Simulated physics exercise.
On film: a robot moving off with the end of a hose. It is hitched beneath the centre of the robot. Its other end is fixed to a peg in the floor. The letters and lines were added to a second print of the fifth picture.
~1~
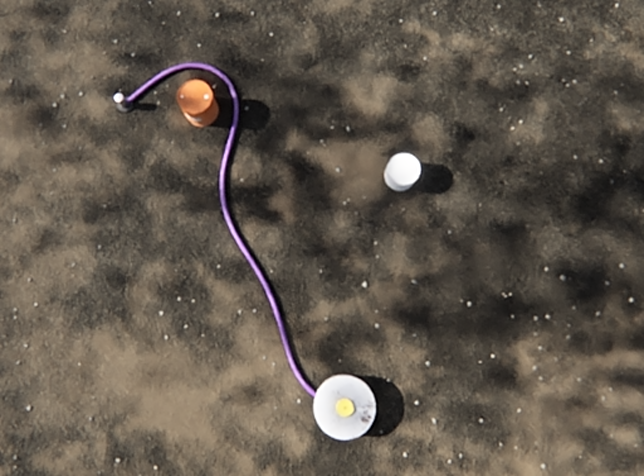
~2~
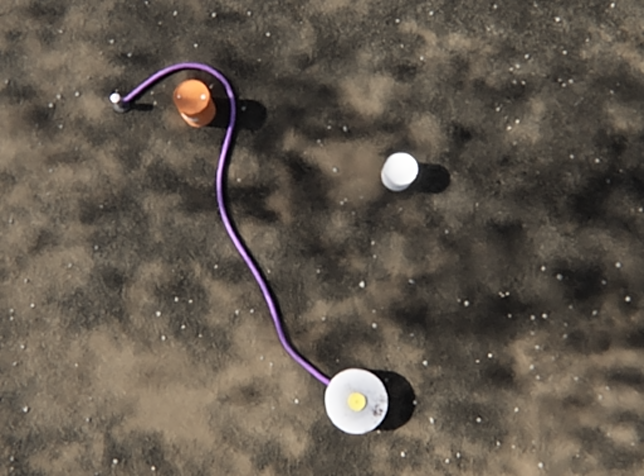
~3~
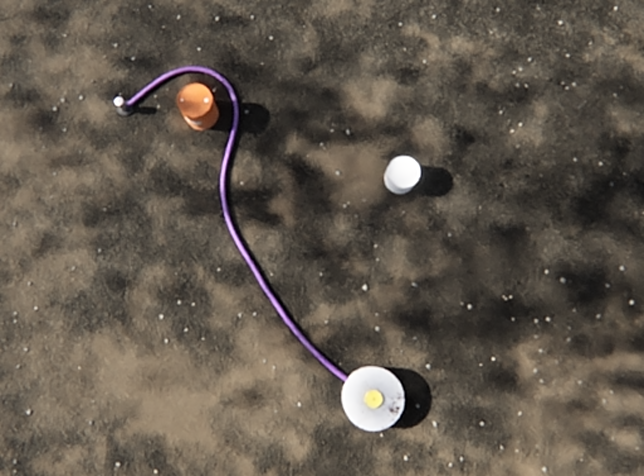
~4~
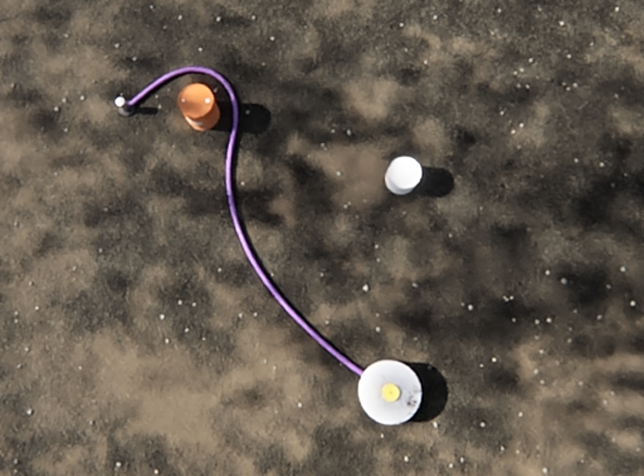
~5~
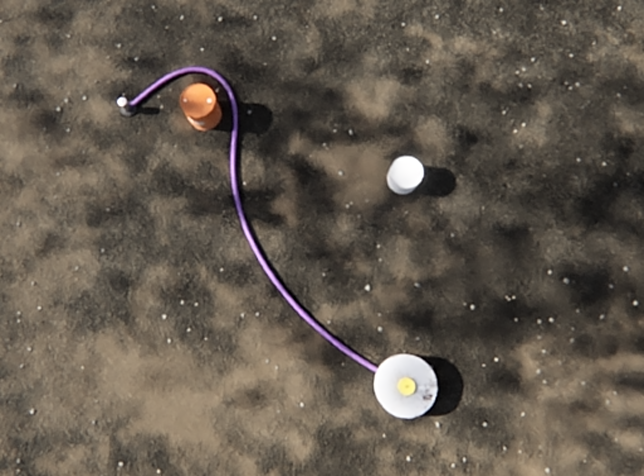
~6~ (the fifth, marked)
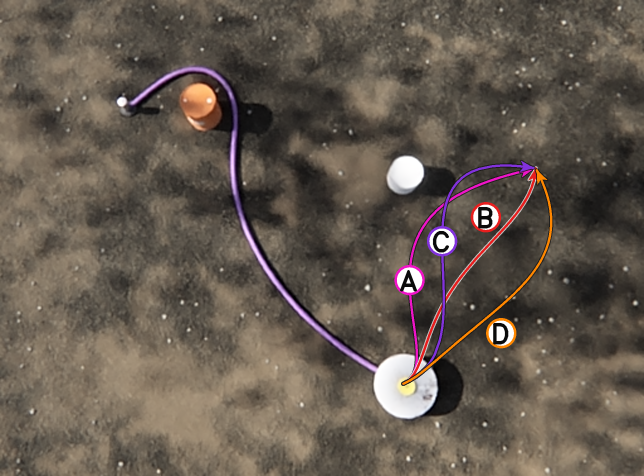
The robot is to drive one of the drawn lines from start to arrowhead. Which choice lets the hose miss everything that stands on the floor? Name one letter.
Choose route B.
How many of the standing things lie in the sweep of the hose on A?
In all, one.
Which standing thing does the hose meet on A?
The white pot.
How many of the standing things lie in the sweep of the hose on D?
In all, one.
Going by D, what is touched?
It is the orange keg.
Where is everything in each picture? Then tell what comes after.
Robot (344, 406); peg (122, 101); orange keg (198, 104), in the first picture.
Robot (356, 400); white pot (399, 172), in the second picture.
Robot (373, 397); orange keg (198, 107), in the third picture.
Robot (389, 391); peg (124, 105), in the fourth picture.
Robot (405, 385); white pot (405, 176); peg (126, 105); orange keg (202, 108), in the fifth picture.
On the marked copy, A from (403, 384) via (417, 239) to (534, 169); B from (403, 384) via (465, 272) to (536, 168); C from (403, 384) via (442, 241) to (533, 168); D from (403, 384) via (514, 294) to (537, 170).
Taking B. A third of the way, robot (451, 294), middle of the hose (240, 200).
Two thirds of the way, robot (513, 221), middle of the hose (270, 192).
When it is over, robot (540, 165), middle of the hose (298, 181); nothing has been touched.
As for the rest, A meets the white pot; C meets the white pot; D meets the orange keg.
